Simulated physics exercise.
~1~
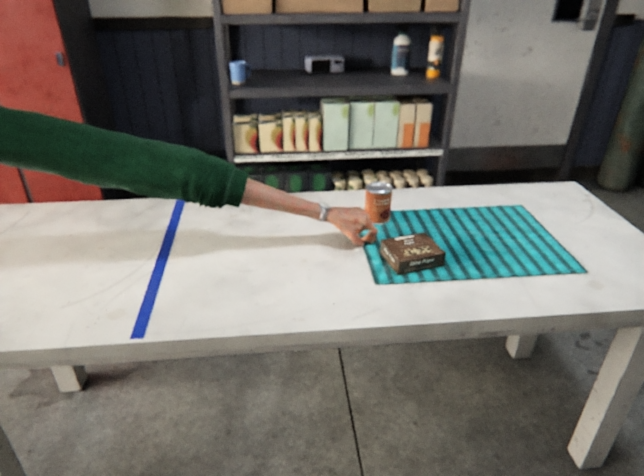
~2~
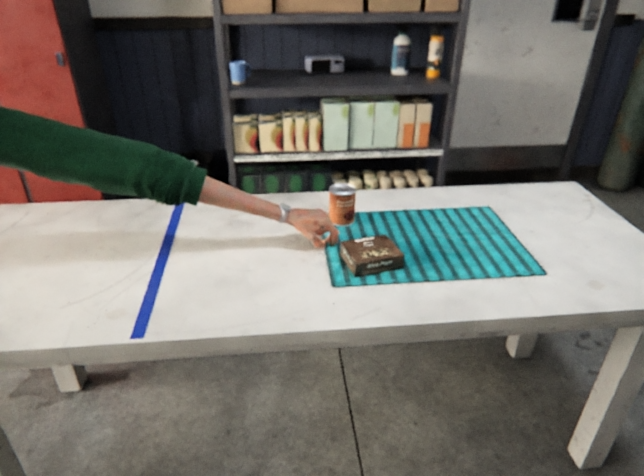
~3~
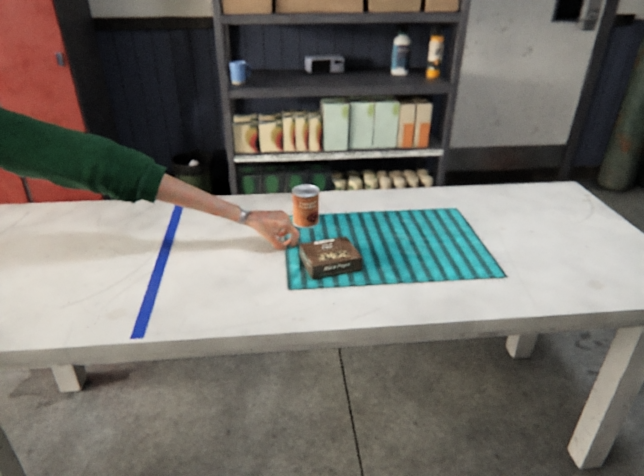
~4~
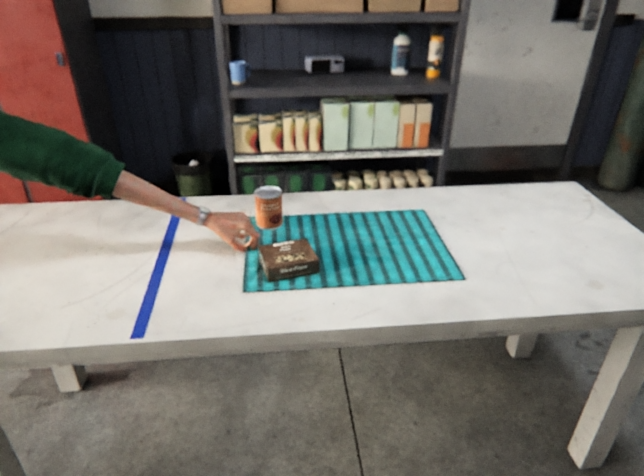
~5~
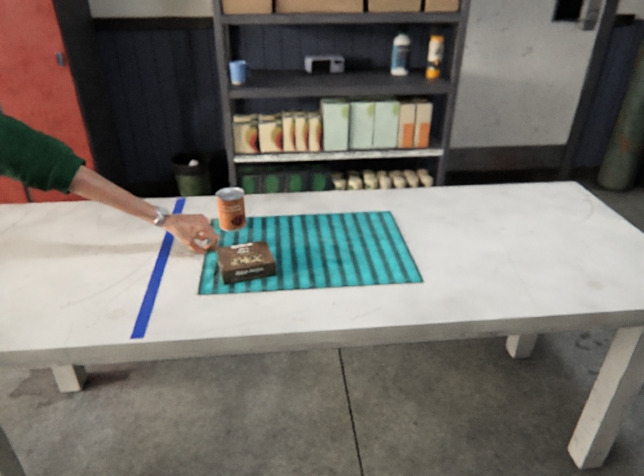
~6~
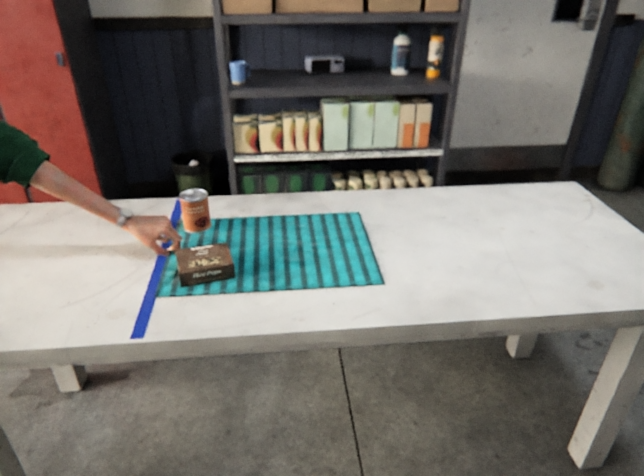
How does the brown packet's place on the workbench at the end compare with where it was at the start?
It starts right of the middle of the workbench, well away from the blue tape, and ends far to the left, just to the right of the tape.
